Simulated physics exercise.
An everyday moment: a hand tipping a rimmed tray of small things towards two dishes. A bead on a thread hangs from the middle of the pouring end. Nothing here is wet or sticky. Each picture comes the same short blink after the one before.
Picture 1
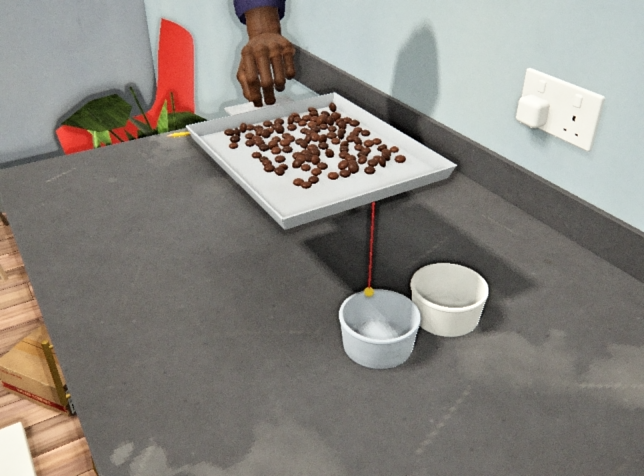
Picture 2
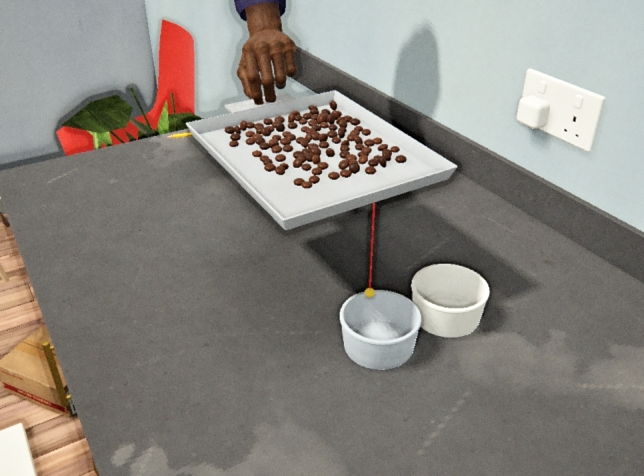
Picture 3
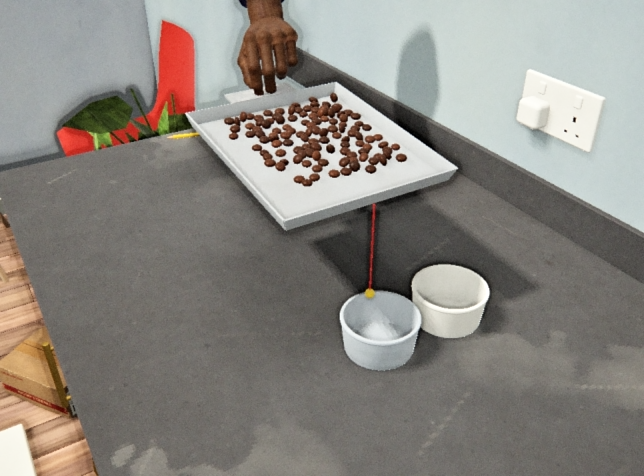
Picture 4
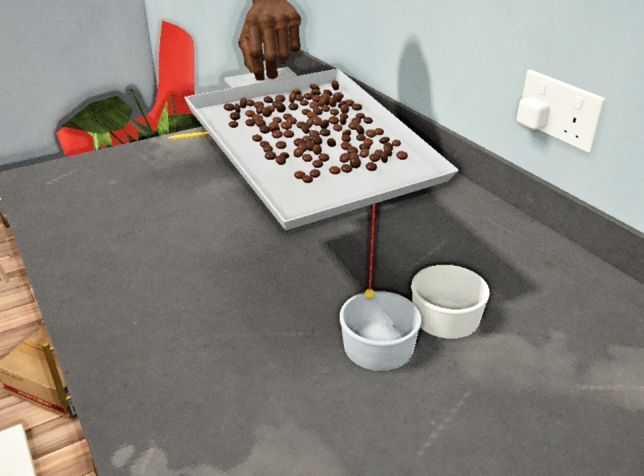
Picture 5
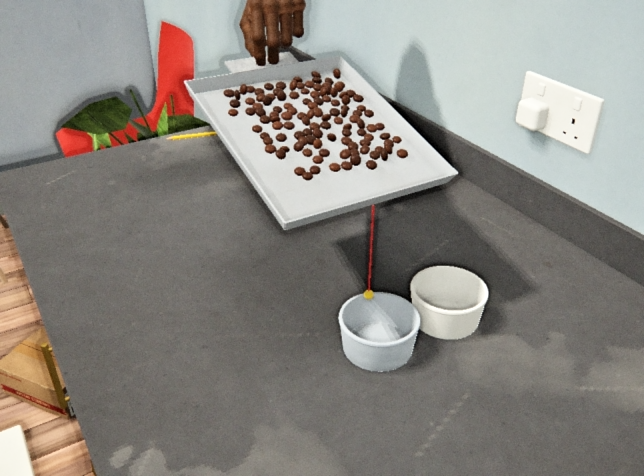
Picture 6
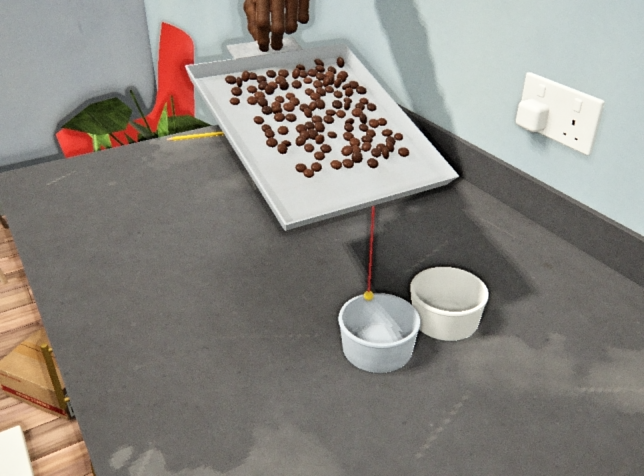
A dark-skinned hand in a blue sleeve hovers at the far end of a pale rimmed tray of brown drops, seen from above a dark grey worktop. Below the tray's near end, a yellow bead hangs on a red thread by two whitish dishes, with a socket on the wall at right. The tray's far end rises steadily, steepening its slant, while the drops stay scattered and the view holds still.
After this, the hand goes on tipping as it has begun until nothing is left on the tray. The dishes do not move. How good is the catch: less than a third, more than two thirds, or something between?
Caught overall: From one third to two thirds.
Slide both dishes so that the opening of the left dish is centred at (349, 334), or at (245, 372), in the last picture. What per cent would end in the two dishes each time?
Near 50 % and 10 %.
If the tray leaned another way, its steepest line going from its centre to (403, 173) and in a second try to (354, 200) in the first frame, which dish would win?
One: The dish on the right. Two: The left-hand dish.
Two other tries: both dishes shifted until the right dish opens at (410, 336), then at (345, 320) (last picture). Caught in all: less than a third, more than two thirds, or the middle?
First between a third and two thirds, then less than a third.
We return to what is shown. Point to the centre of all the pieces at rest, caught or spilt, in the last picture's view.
Around (422, 351).
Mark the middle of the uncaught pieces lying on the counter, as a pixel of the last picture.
Around (459, 401).
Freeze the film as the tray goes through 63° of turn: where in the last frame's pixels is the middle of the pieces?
Close to (399, 187).
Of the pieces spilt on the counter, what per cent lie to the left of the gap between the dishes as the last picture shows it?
Roughly 20 in a hundred.
Just after the last frame, tray tipped steeply; the larger part on the tray; about a tenth in the air.
A moment on, tray tipped past a quarter turn; about a tenth on the tray; about a tenth in the left dish; about a tenth in the right dish; roughly half outside both; about a tenth in the air.
Further on, tray tipped past a quarter turn; roughly a quarter in the left dish; roughly a quarter in the right dish; roughly half outside both.
When it is over, tray tipped past a quarter turn; roughly a quarter in the left dish; roughly a quarter in the right dish; roughly half outside both.
